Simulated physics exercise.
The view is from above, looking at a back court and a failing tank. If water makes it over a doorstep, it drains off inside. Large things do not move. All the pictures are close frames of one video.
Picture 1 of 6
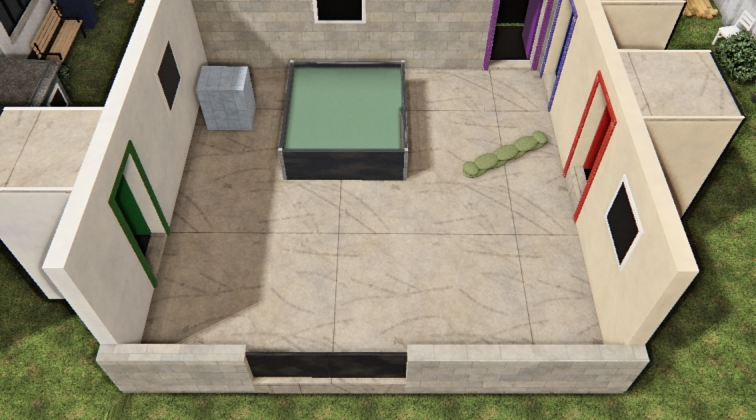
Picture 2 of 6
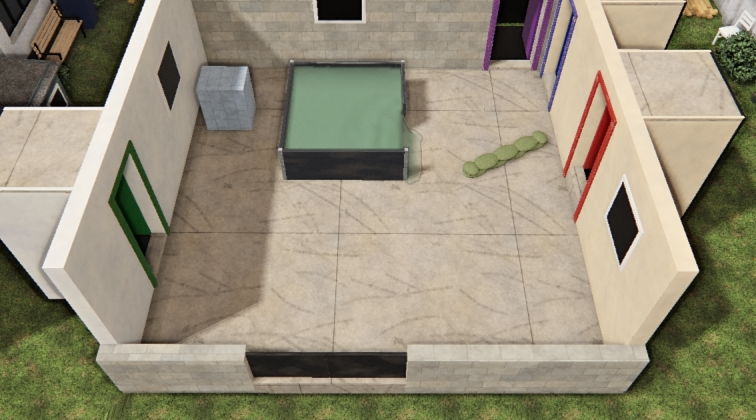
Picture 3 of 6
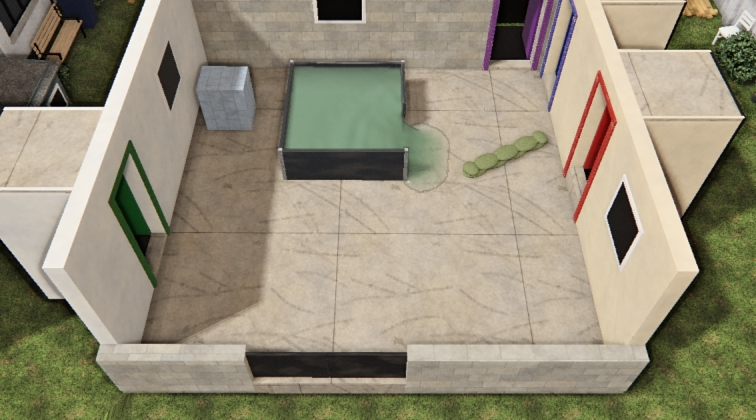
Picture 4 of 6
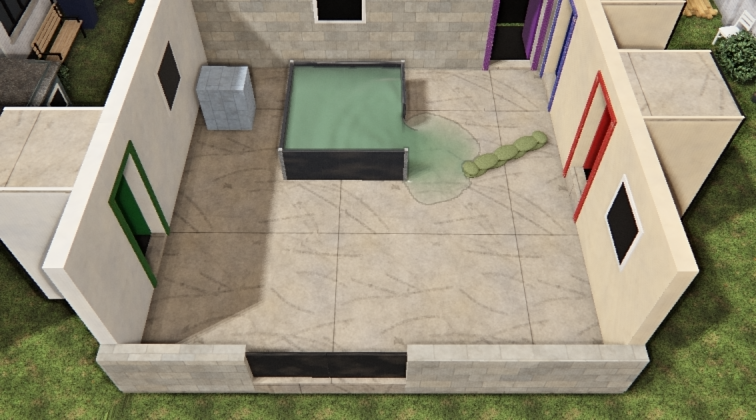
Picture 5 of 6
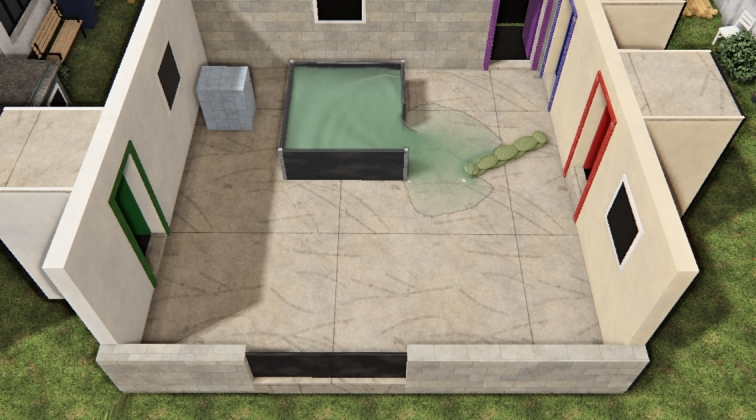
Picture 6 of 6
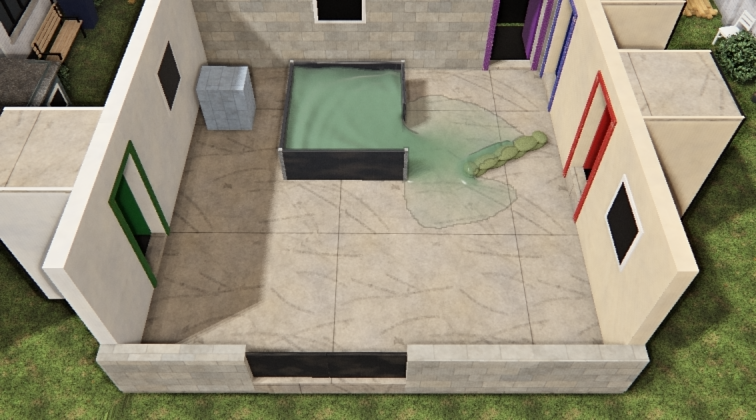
A large dark-sided tank of green liquid stands toward the back of a walled, open-topped court with a pale stone floor, seen from a fixed view high above. A grey block sits to its left near a green door, with a row of green sandbags to its right before a red door. Liquid pours from the tank's right side, spreads thinly across the floor, and meets and passes around the sandbags.
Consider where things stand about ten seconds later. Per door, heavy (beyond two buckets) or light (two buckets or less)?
Red door - light; green door - light; purple door - heavy; blue door - heavy.
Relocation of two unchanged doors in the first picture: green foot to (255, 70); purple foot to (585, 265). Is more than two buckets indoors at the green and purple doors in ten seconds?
I'd say green falls short, while purple overflows.
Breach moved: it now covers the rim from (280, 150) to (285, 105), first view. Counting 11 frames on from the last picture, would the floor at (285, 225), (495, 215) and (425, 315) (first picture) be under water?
Point by point: Untouched, untouched and untouched.
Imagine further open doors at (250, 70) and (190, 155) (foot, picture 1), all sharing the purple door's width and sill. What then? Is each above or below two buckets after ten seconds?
Result, in order - first ends up lower; second ends up lower.
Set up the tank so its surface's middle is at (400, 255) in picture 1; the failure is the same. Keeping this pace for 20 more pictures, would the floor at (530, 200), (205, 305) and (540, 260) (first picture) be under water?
The first spot ends up sodden, the second left untouched and the third sodden.
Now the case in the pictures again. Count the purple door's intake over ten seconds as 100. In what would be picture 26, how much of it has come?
Some 40 in a hundred.
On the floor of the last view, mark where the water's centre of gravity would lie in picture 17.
Close to (413, 149), I reckon.
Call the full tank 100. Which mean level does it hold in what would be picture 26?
About 42 %.
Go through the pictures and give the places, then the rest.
In the first picture, the open tank at (346, 107) is whole and still.
In the second picture, water pours out at (403, 144) and has run to (413, 132).
In the third picture, water pours out at (403, 146) and has run to (432, 185).
In the fourth picture, the front is at (474, 144), out from the gap at (403, 147).
In the fifth picture, the front is at (503, 149), out from the gap at (403, 147).
In the sixth picture, the front is at (520, 137), out from the gap at (403, 147).
A moment on, water covers 25 % of the floor; the red door wet at the sill, nothing in, the green door not reached, the purple door not reached, the blue door wet at the sill, nothing in.
Next, water covers 35 % of the floor; the red door wet at the sill, nothing in, the green door not reached, the purple door under two buckets in, the blue door under two buckets in.
Then, water covers 40 % of the floor; the red door wet at the sill, nothing in, the green door not reached, the purple door far over two buckets in, the blue door over two buckets in.
Later, water covers 75 % of the floor; the red door wet at the sill, nothing in, the green door not reached, the purple door far over two buckets in, the blue door far over two buckets in.
In the end, water covers 95 % of the floor; the red door wet at the sill, nothing in, the green door wet at the sill, nothing in, the purple door far over two buckets in, the blue door far over two buckets in.
